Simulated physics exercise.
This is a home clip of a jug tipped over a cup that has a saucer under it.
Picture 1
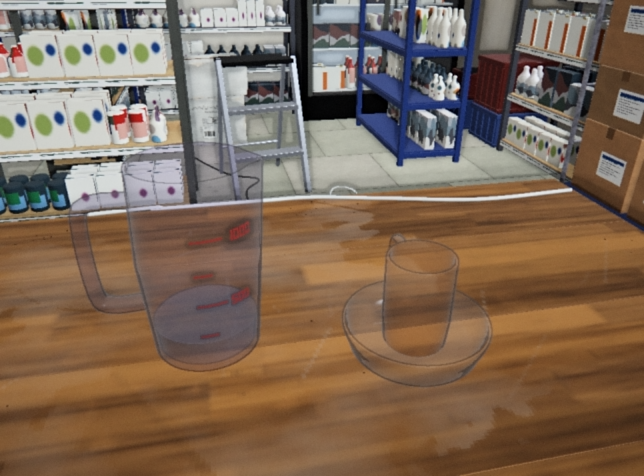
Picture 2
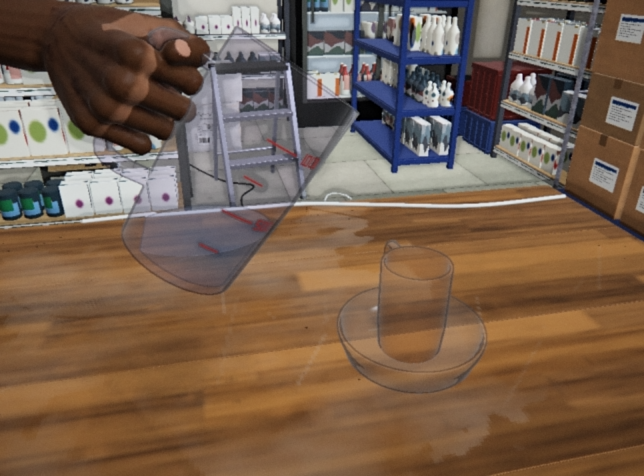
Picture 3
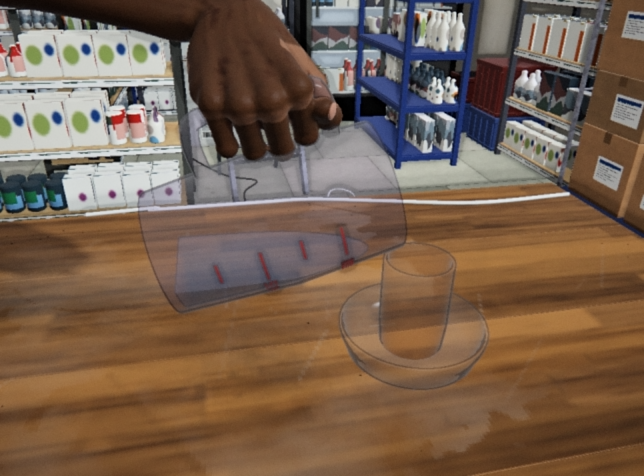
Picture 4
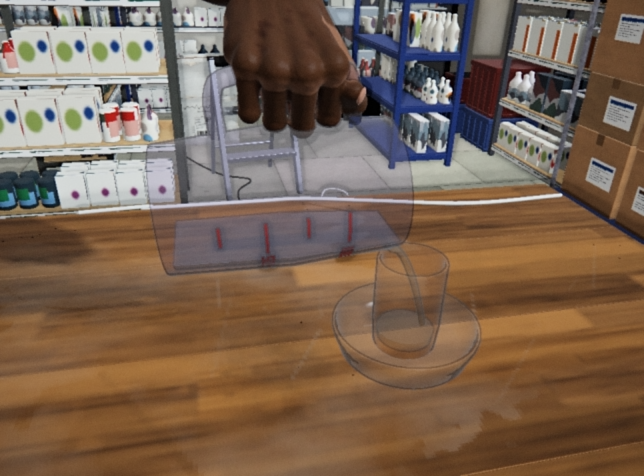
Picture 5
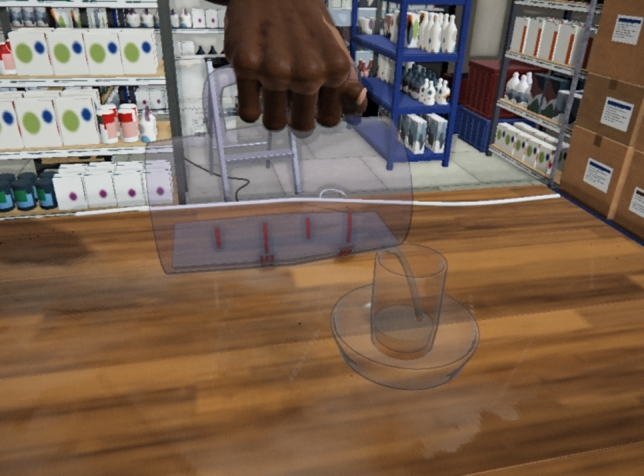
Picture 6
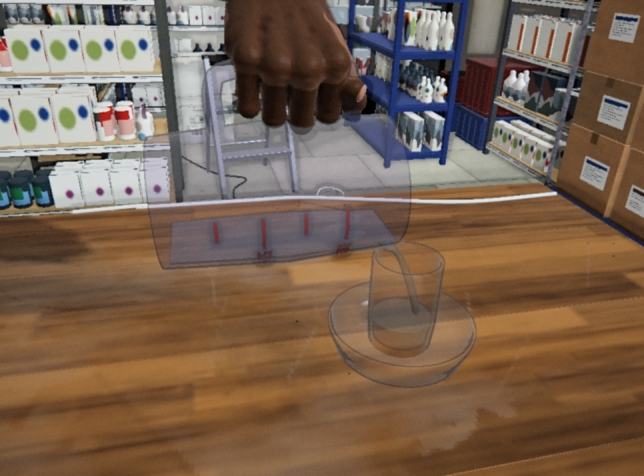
In this clip, a hand lifts a clear jug from a wooden surface, tilts it over a clear cup standing in a saucer to the right, and pours water, partly filling the cup while the saucer stays in place.
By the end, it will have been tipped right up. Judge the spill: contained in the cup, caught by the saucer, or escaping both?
It stays within the cup.
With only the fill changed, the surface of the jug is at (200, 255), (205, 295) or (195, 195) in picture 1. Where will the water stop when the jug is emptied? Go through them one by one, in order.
One after the other: On to the top, reaches the saucer, floods the top.
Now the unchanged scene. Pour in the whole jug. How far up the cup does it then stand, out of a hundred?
It reaches around 80 percent, I'd say.
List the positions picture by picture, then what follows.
Nothing is moving yet; jug (200, 254) nearly empty; cup (418, 295) empty; saucer (444, 370) dry, in the first picture.
The jug is picked up; jug (237, 164) tipped 35° with all of its load; cup (413, 302) empty, in the second picture.
The jug leans over the cup; jug (279, 217) tipped 75° with all of its load; cup (415, 298) empty, in the third picture.
The water is flowing; jug (284, 195) tipped 85° with nearly all of its load; cup nearly empty, surface at (405, 326), in the fourth picture.
The water is flowing; jug (283, 195) tipped 85° with about three quarters of its load; cup (407, 299) about a quarter full, in the fifth picture.
The water is flowing; jug (281, 192) tipped 90° with about two thirds of its load; cup about a quarter full, surface at (402, 314); saucer (429, 371) dry, in the sixth picture.
Next, the cup is about half full; the saucer is dry.
After that, the cup is about three quarters full; the saucer is dry.
Finally, the cup is about three quarters full; the saucer is dry.
